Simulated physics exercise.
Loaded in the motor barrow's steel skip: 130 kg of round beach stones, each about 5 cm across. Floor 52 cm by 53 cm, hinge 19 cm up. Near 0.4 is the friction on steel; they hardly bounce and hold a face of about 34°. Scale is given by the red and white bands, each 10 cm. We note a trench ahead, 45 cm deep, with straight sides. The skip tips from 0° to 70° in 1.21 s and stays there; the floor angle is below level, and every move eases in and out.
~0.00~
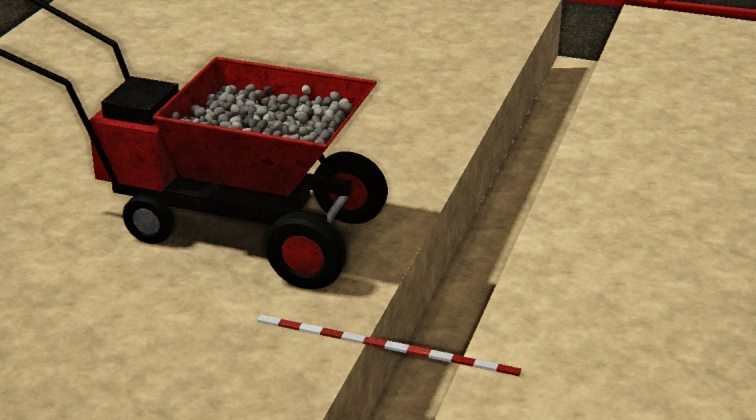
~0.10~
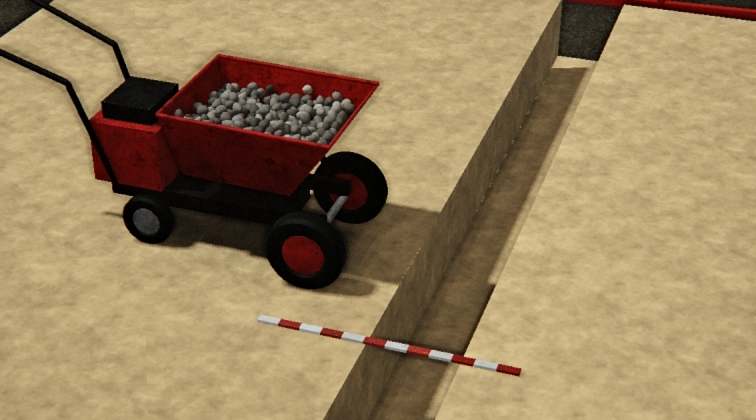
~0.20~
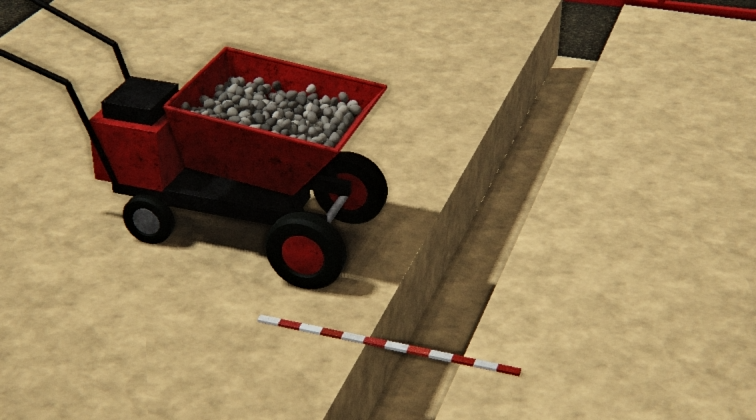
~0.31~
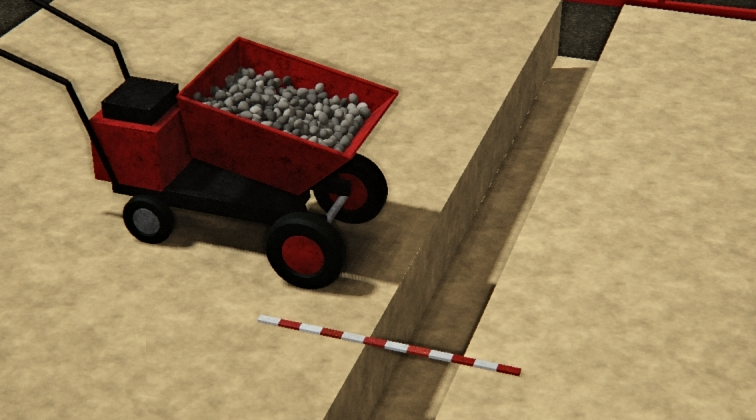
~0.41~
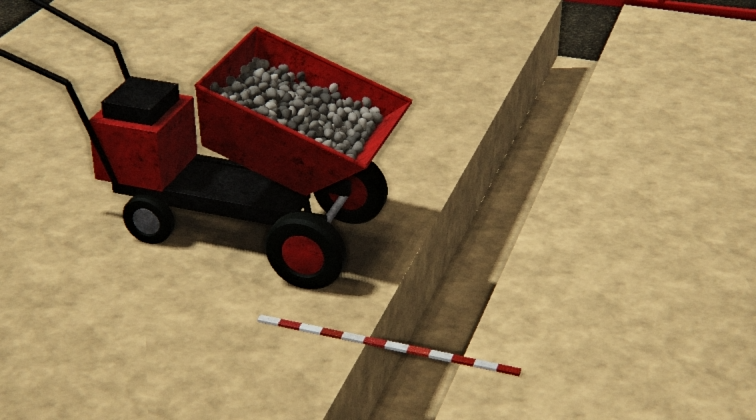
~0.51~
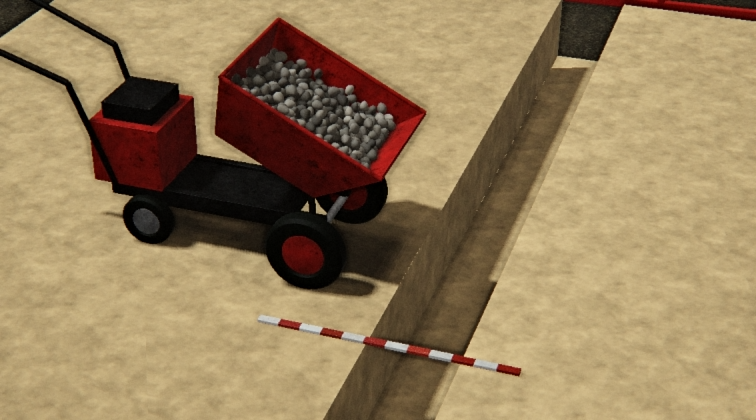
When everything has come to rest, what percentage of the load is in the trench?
About 61 per cent.
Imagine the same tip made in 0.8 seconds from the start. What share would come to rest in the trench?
Trench share: Approx. 50%.
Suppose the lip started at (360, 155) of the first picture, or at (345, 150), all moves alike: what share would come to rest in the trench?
The first gives about 25 percent and the second about 45 percent.
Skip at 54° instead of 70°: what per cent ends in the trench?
Roughly 35 percent.
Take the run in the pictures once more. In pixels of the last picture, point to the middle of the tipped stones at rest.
I'd point somewhere around (483, 341).
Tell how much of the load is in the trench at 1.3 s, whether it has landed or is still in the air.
By that point it's something like 20 in a hundred.
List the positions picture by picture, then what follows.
In the first frame, the skip is at 0°, its lip at (327, 147); the top of the load is at (295, 106).
The second frame shows lip at (330, 148), floor tilted 1°, highest stones at (277, 105); the stones move at 0.2 m/s on average.
The third frame shows lip at (338, 152), floor tilted 5°, highest stones at (240, 98); the stones move at 0.5 m/s on average.
The fourth frame shows lip at (351, 158), floor tilted 11°, highest stones at (241, 85); the stones move at 0.6 m/s on average.
In the fifth frame, the skip is at 19°, its lip at (366, 167); the top of the load is at (256, 74); the stones move at 0.7 m/s on average.
In the sixth frame, the skip is at 27°, its lip at (381, 180); the top of the load is at (271, 63); the stones move at 0.8 m/s on average.
After 0.9 s the floor is at 59°; 100 % in the skip; the foremost stones are at (430, 209).
After 1.3 s the floor is at 70°; 61 % in the skip, 22 % in the trench, 16 % past the trench; the foremost stones are at (540, 294).
After 1.7 s the floor is at 70°; 26 % in the skip, 35 % in the trench, 39 % past the trench; the foremost stones are at (664, 296).
After 3.6 s the floor is at 70°; 0 % in the skip, 61 % in the trench, 39 % past the trench; the foremost stones are at (756, 301).
